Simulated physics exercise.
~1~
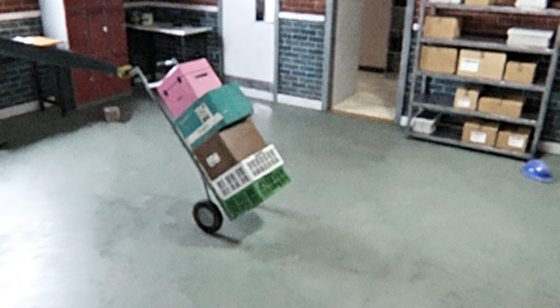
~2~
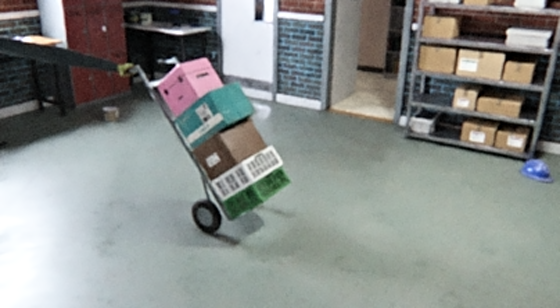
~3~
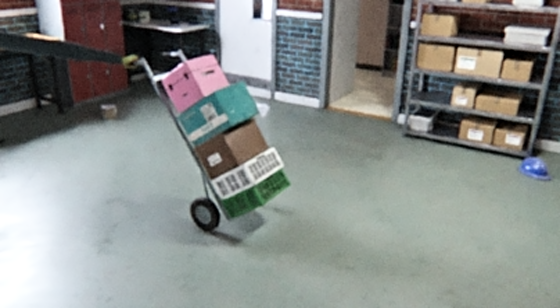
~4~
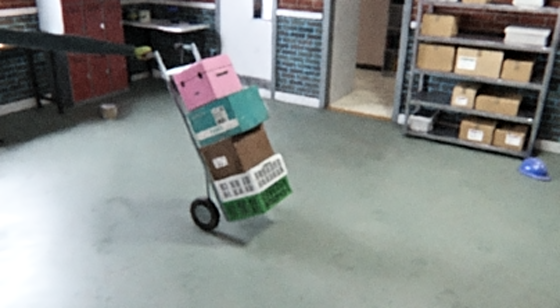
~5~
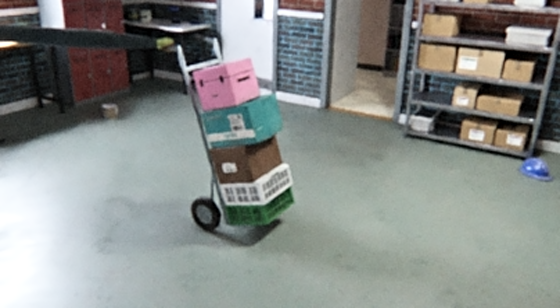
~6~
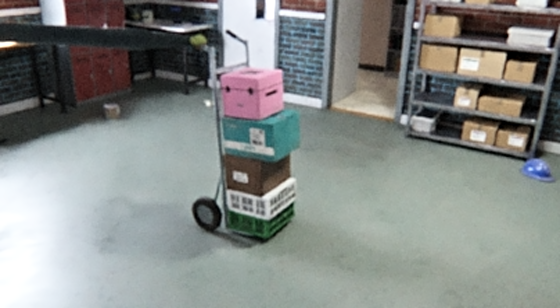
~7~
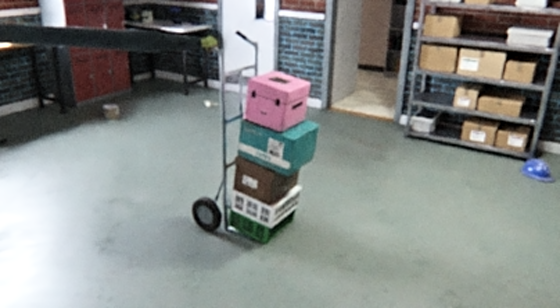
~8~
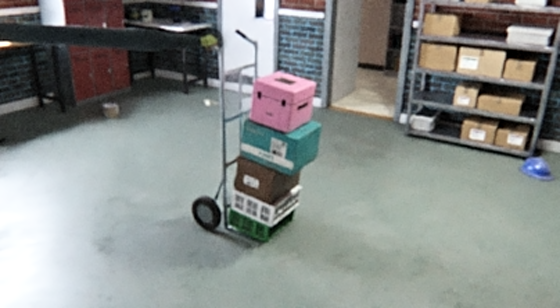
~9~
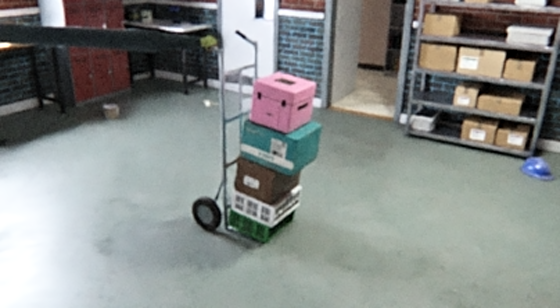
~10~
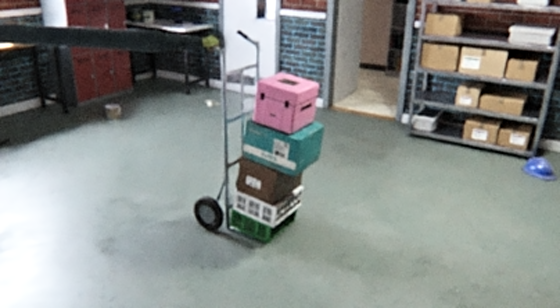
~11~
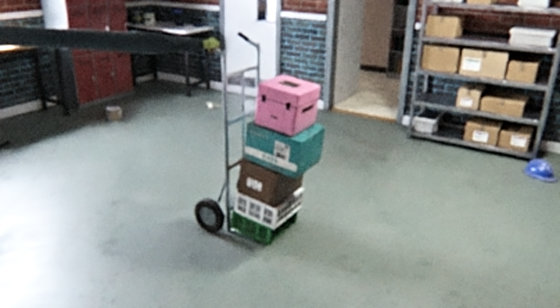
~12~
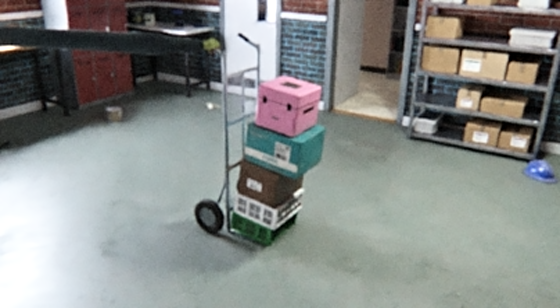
A sack truck leans back toward the left on a grey-green floor, seen from slightly above in a storeroom with brick walls, a red cabinet, and shelves of cardboard boxes at right. It carries a pink box on top, then a turquoise box, a brown one, a white crate and a green crate at the bottom. After a brief pause, the truck swings upright to the right, faster and faster, turning on its wheels. As it comes upright, the upper boxes shift right on the stack. Nothing falls, and the truck stands still with its pile slightly uneven.
